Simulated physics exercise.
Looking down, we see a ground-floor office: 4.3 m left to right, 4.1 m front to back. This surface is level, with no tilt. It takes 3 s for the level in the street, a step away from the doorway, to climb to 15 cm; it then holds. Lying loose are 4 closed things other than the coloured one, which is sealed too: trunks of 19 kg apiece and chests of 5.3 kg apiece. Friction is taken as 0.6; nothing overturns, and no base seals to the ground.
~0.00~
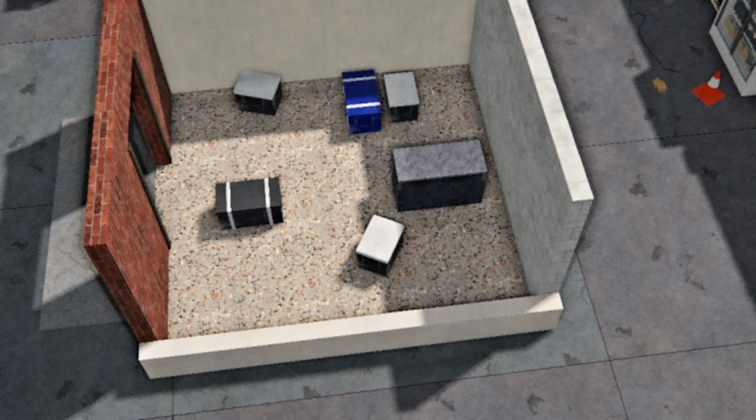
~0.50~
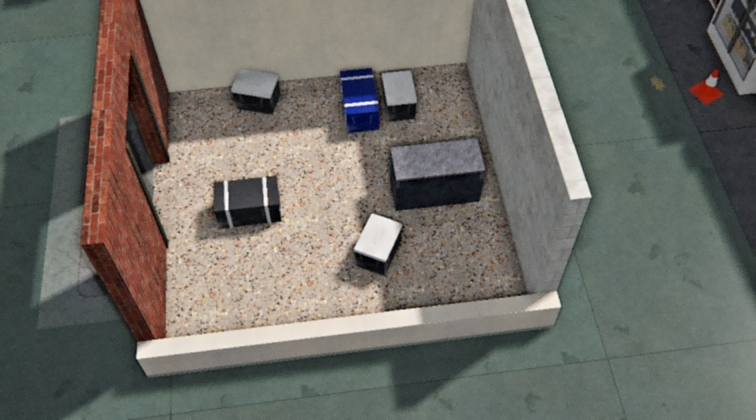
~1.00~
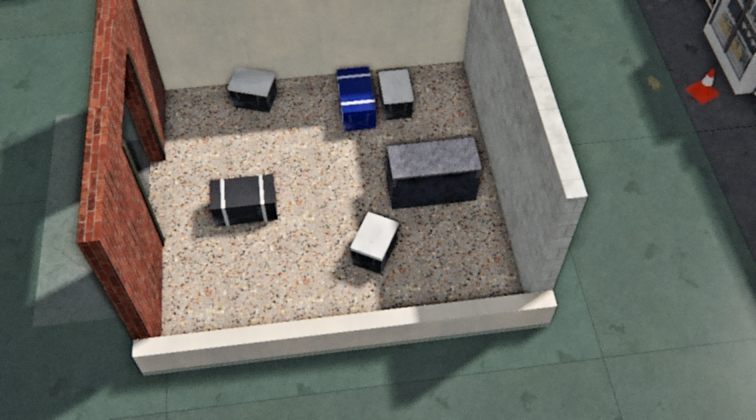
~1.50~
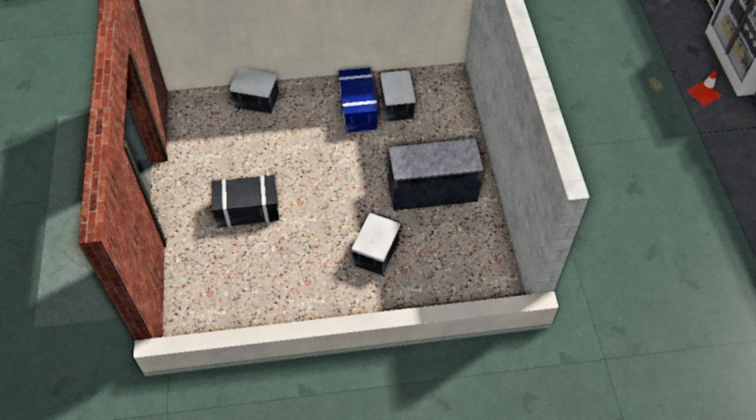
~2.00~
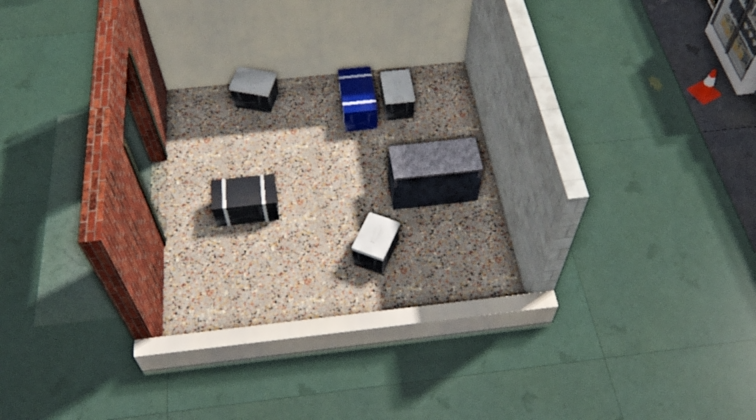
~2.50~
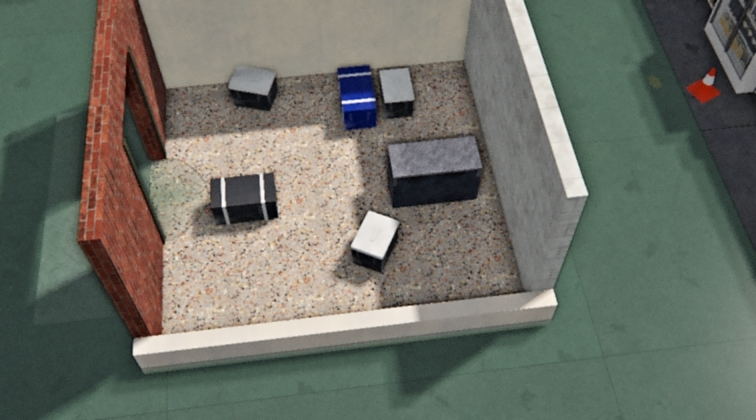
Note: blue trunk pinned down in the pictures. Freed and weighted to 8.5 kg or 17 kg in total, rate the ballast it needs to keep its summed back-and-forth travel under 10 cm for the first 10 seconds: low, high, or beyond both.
Beyond both.
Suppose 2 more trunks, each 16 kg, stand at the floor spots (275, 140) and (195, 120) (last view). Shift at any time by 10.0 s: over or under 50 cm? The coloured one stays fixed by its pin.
Order as asked: Goes beyond / stays within.
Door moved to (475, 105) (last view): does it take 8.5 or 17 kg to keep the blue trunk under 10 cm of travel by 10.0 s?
Note: Neither mass keeps it.
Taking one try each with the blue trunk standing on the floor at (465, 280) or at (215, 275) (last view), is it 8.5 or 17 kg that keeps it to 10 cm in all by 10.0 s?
First try the heavier suffices, second try the heavier suffices.
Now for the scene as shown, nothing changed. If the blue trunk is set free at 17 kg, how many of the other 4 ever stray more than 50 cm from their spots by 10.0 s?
The count comes to 2.
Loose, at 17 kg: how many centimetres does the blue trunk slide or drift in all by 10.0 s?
60 cm or so in all.
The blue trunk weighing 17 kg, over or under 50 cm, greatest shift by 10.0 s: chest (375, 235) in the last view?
Result: Threshold not reached.
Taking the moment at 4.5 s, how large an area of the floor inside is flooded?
Close to 7.0 m2, I'd say.
After 3.5 s the blue trunk would be 0 cm from its start with 8.5 kg and 0 cm from its start with 17 kg; 0 cm of water round it then.
After 4.5 s the blue trunk would be 0 cm from its start with 8.5 kg and 0 cm from its start with 17 kg; 1 cm of water round it then.
After 7.0 s the blue trunk would be 58 cm from its start with 8.5 kg and 34 cm from its start with 17 kg; 4 cm of water round it then.
After 10.0 s the blue trunk would be 129 cm from its start with 8.5 kg and 61 cm from its start with 17 kg; 7 cm of water round it then.
